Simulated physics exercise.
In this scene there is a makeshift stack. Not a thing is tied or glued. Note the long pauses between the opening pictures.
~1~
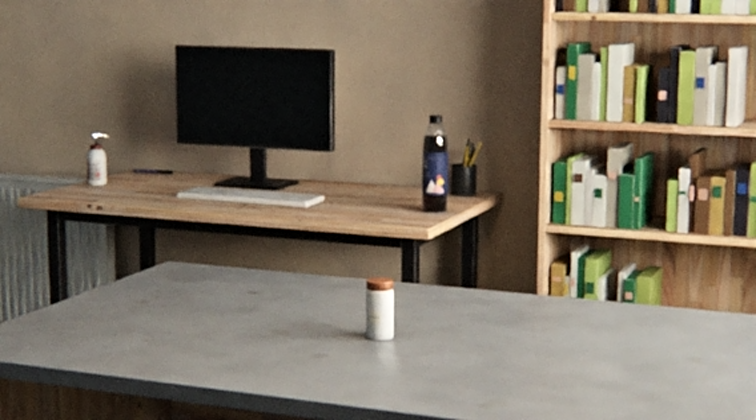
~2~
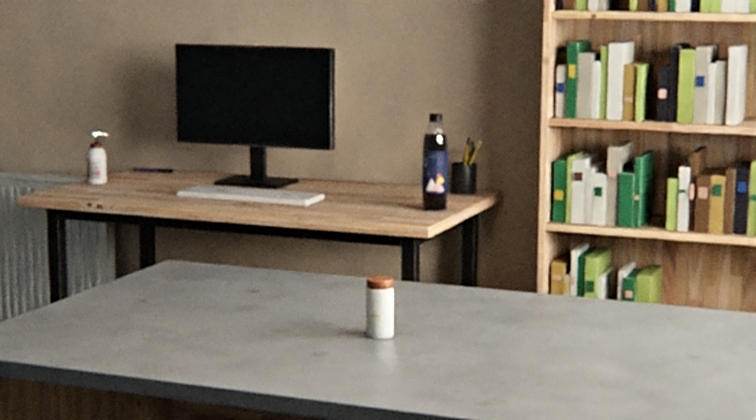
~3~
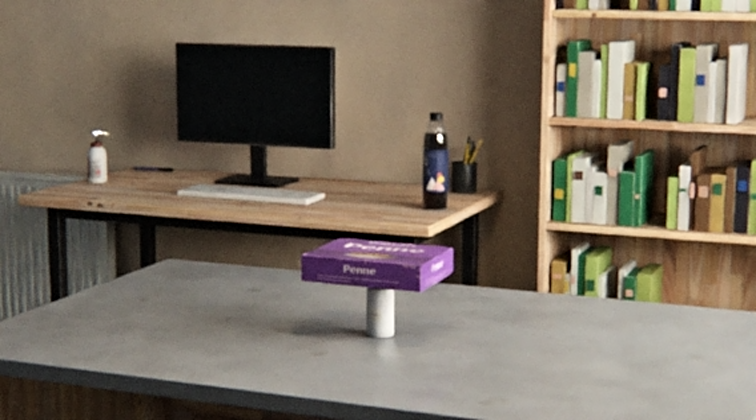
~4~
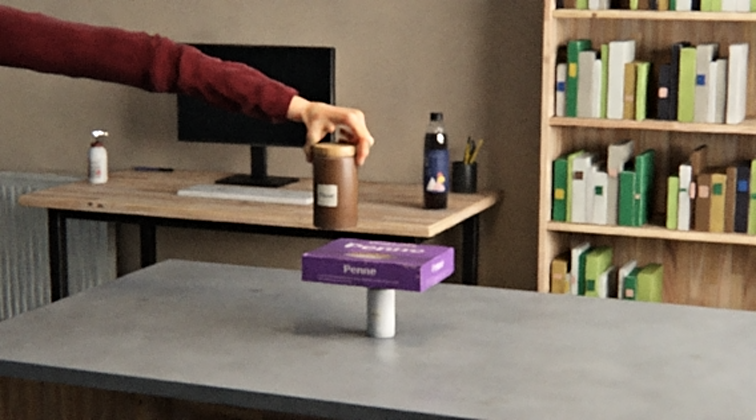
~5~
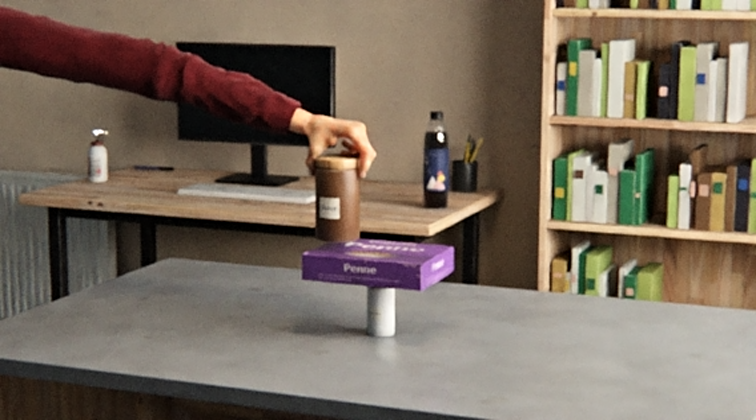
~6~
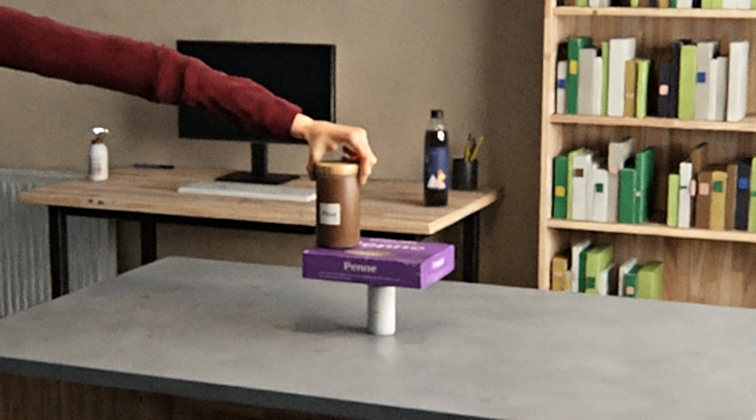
A hand lowers a brown jar onto a purple packet resting on a small white container.
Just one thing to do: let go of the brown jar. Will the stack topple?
Yes, it topples.
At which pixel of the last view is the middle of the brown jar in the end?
About (263, 295).
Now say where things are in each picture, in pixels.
In the first frame, the last thing is not in view yet.
In the second frame, the last thing is not in view yet.
In the third frame, the last thing is not in view yet; purple packet (378, 264).
The fourth frame shows coming down; brown jar (335, 185); purple packet (379, 264).
The fifth frame shows coming down; brown jar (338, 198); purple packet (379, 263).
The sixth frame shows in place under the hand; brown jar (338, 204); purple packet (379, 261).
Then, 0.40 s past the last view, brown jar now fallen; purple packet rocked 59° from its first pose.
Then, 0.70 s past the last view, purple packet on its side.
Finally, fallen, purple packet and brown jar; white shaker still in place. Final places as the last picture's camera would see them, brown jar near (263, 295). The stack loses its balance.
